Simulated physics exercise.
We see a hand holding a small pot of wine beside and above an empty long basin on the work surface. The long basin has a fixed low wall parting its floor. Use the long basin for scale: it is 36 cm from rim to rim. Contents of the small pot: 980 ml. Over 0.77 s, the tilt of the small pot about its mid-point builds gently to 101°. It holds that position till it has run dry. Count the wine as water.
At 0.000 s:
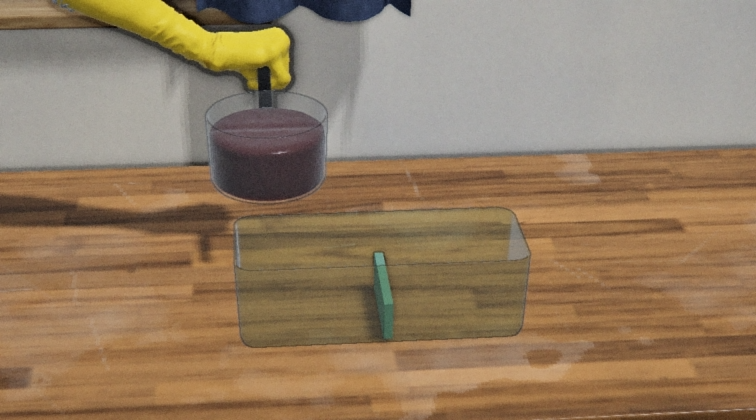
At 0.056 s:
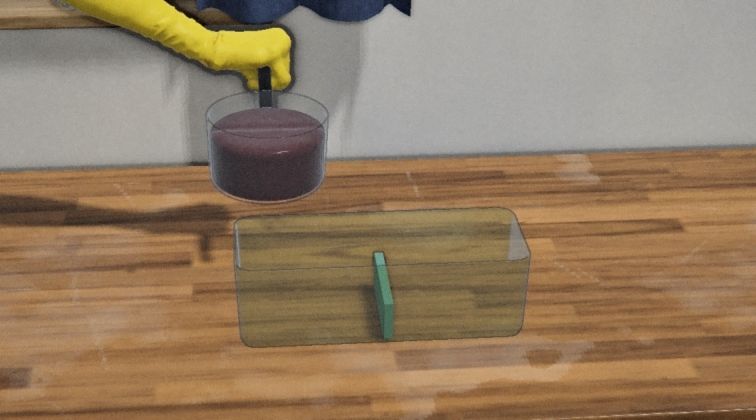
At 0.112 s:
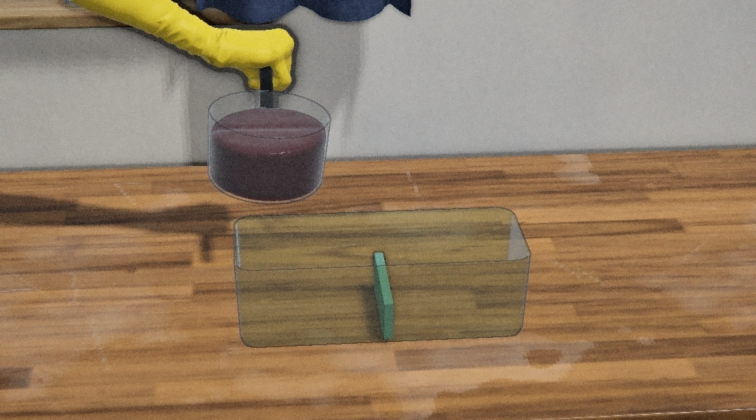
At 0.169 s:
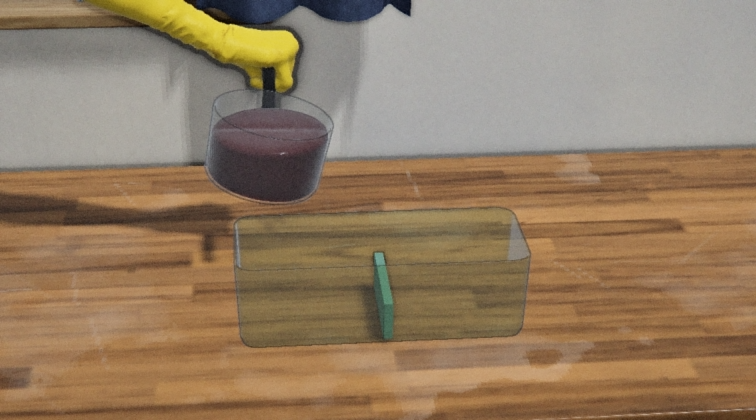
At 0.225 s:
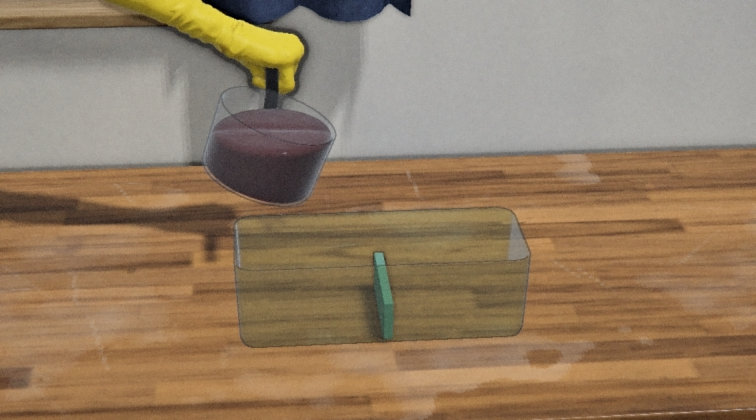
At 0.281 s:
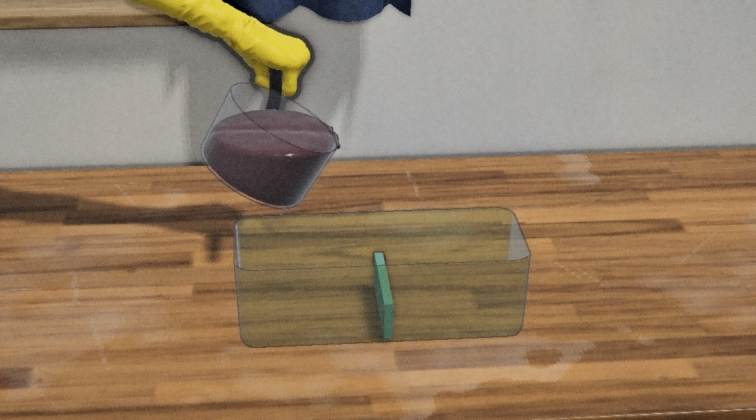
Yellow-gloved hand gradually tilting a clear pot of dark purple liquid rightward above a long transparent basin on a wooden worktop.
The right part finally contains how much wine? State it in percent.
About 37 in every hundred parts.
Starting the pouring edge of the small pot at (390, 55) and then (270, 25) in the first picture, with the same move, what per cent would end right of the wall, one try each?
The first try gives around 90 percent, the second around 5 percent.
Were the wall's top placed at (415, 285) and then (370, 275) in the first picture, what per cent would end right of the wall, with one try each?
Respectively 5 and 55 %.
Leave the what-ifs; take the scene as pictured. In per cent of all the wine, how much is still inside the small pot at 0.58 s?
Close to 44 percent of the liquid remains at that time.
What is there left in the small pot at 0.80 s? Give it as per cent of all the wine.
12 per cent or so.
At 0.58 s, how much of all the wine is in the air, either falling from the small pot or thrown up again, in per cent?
I'd say close to 34 per cent.
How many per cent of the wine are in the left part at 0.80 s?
Near 44 in a hundred.
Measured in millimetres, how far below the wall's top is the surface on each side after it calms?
On the left it's about 26 mm; on the right, about 36 mm.
By 0.58 s the tilt is 86° and 45 per cent is still to pour, 8 is left of the wall and 14 right of it.
By 0.80 s the tilt is 101° and 11 per cent is still to pour, 45 is left of the wall and 37 right of it.
By 1.02 s the tilt is 101° and 2 per cent is still to pour, 55 is left of the wall and 37 right of it.
By 1.27 s the tilt is 101° and 0 per cent is still to pour, 61 is left of the wall and 37 right of it.
At rest 62 per cent lies left of the wall, 37 right of it and 1 outside.
